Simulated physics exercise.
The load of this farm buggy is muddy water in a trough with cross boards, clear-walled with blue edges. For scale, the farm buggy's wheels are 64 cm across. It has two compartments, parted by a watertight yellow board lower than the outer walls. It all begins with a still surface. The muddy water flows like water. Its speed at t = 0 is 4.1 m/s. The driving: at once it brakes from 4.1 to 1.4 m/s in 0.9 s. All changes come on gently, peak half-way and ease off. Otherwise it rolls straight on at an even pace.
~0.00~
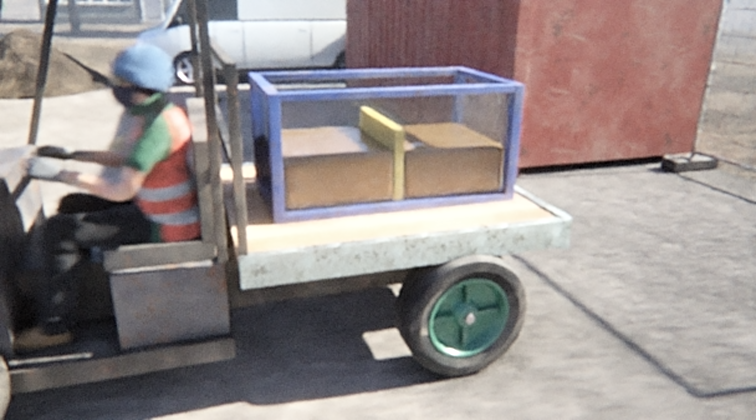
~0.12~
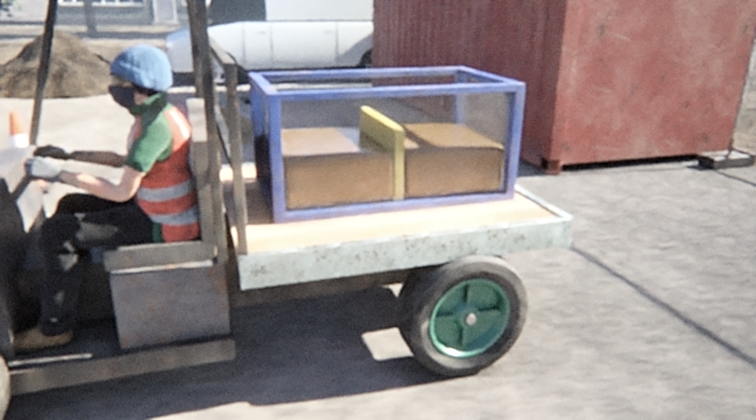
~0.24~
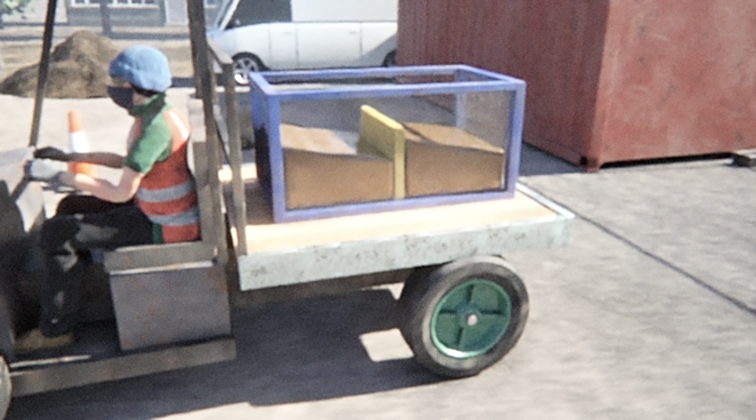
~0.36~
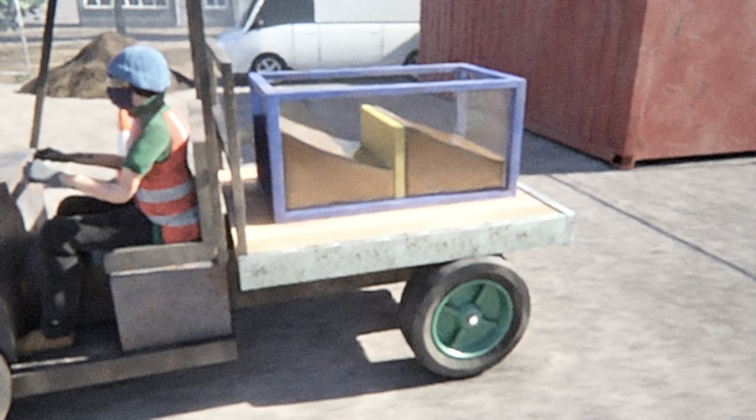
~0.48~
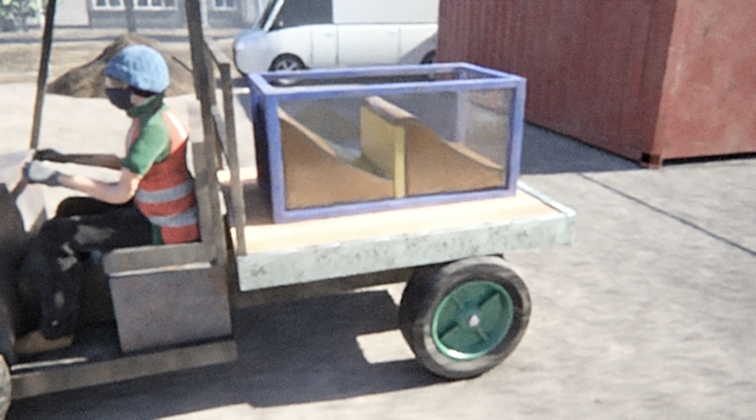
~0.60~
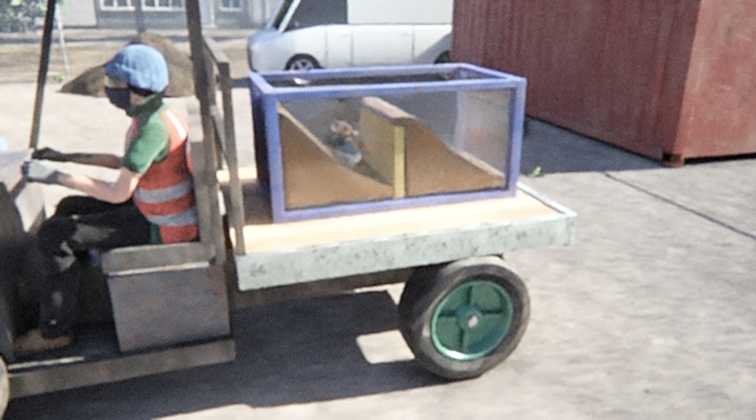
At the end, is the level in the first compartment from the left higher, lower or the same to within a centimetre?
It ends up.
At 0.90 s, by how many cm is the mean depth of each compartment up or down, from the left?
In cm: 2 up, 2 down.
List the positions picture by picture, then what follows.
Surface heights from the left, (335, 152), (450, 144); board top at (400, 131); the front is on the left, levels are read along the near wall; a wheel hub at (473, 323), in the first picture.
Surface heights from the left, (336, 151), (451, 143), in the second picture.
Surface heights from the left, (336, 151), (451, 142), in the third picture.
Surface heights from the left, (336, 151), (451, 142), in the fourth picture.
Surface heights from the left, (335, 155), (451, 145), in the fifth picture.
Surface heights from the left, (335, 158), (451, 147); a wheel hub at (476, 325), in the sixth picture.
Then, 0.90 s in, the mean depths from the left are 28, 23 cm.
Then, 1.40 s in, the mean depths from the left are 28, 23 cm.
Then, 1.90 s in, the mean depths from the left are 28, 23 cm.
Then, 3.88 s in, the mean depths from the left are 28, 23 cm.
